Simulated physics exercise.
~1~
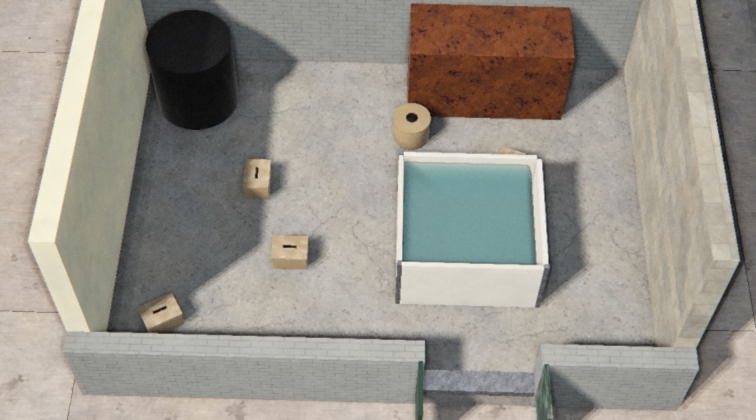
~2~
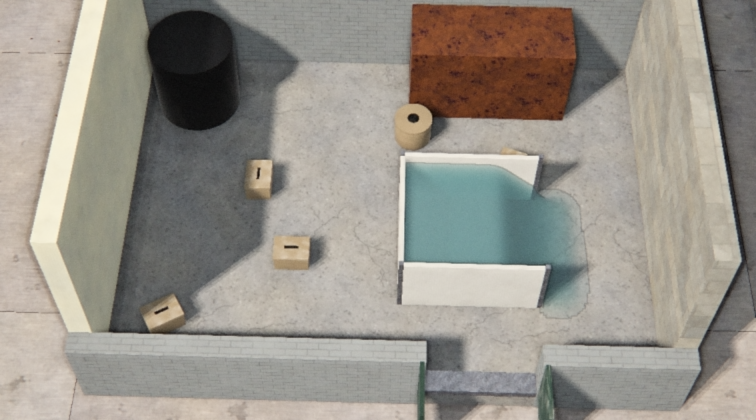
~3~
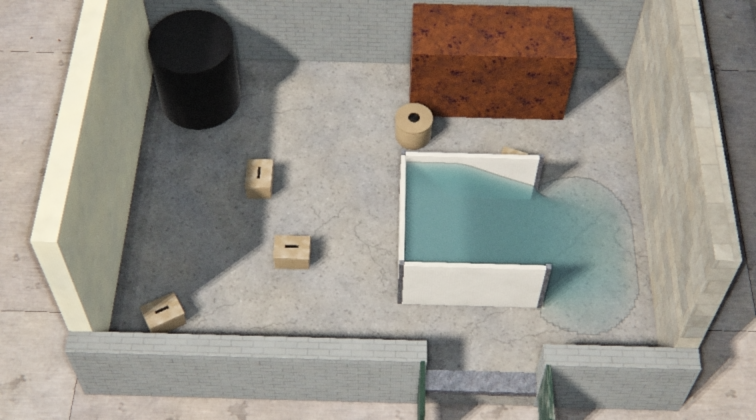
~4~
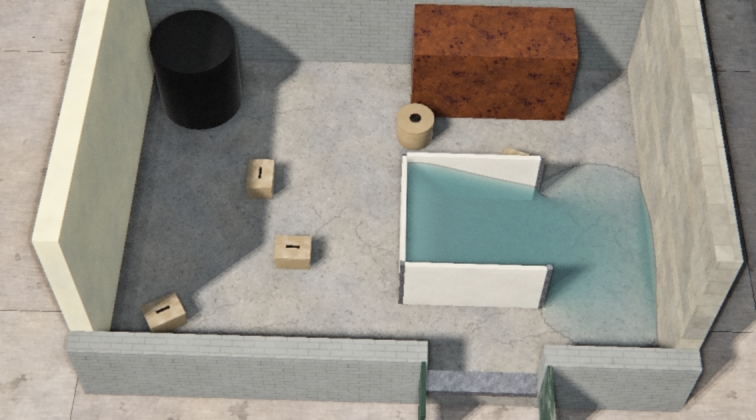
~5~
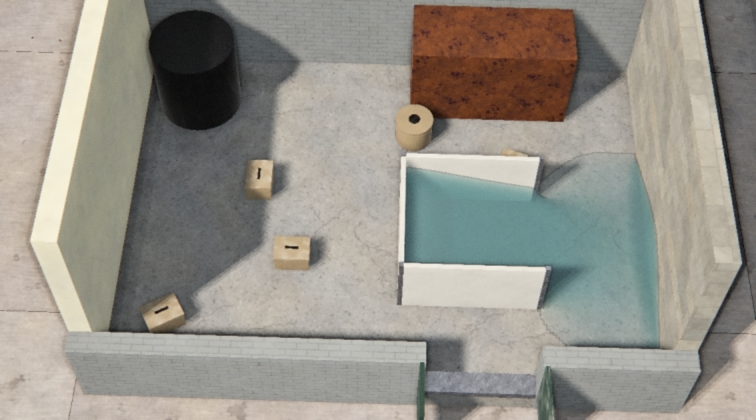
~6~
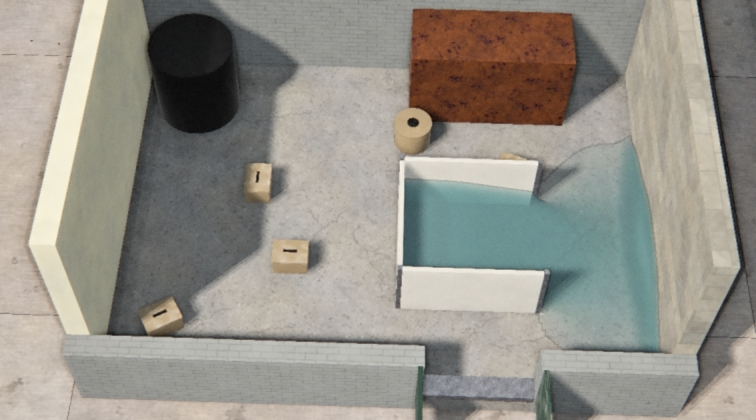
Teal water rushed out of the open right side of a white-walled tank, spread across the yard floor and reached the right-hand wall, while the small tan boxes on the left stayed put.
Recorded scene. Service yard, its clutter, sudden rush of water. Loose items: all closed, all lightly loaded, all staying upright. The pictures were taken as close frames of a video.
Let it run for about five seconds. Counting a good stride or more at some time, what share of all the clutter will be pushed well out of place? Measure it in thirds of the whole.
Looks to me like between one and two in three get shifted a long way.
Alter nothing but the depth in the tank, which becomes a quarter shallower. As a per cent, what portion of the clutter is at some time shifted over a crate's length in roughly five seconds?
Around 60 in a hundred.
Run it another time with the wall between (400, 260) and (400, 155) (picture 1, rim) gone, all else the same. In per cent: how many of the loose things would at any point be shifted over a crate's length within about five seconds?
About 80 %.
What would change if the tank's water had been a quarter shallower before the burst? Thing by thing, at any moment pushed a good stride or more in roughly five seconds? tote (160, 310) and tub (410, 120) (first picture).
So the first made it that far, and the second made it that far.
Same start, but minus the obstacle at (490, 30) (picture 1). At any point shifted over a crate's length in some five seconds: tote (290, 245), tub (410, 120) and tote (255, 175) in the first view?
First one never went far; second one was driven off; third one never went far.
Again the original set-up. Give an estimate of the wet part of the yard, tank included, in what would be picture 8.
I reckon around 25 per cent.
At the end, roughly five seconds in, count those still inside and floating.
The answer would be 3.
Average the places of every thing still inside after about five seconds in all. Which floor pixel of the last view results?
Around pixel (275, 194).
A moment on, 0 of 5 are well off their spots; 0 afloat.
Next, 0 of 5 are well off their spots; 0 afloat.
Later, 1 of 5 are well off their spots; 1 afloat.
In the end, 3 of 5 are well off their spots, and 3 have been at some point; 3 afloat.
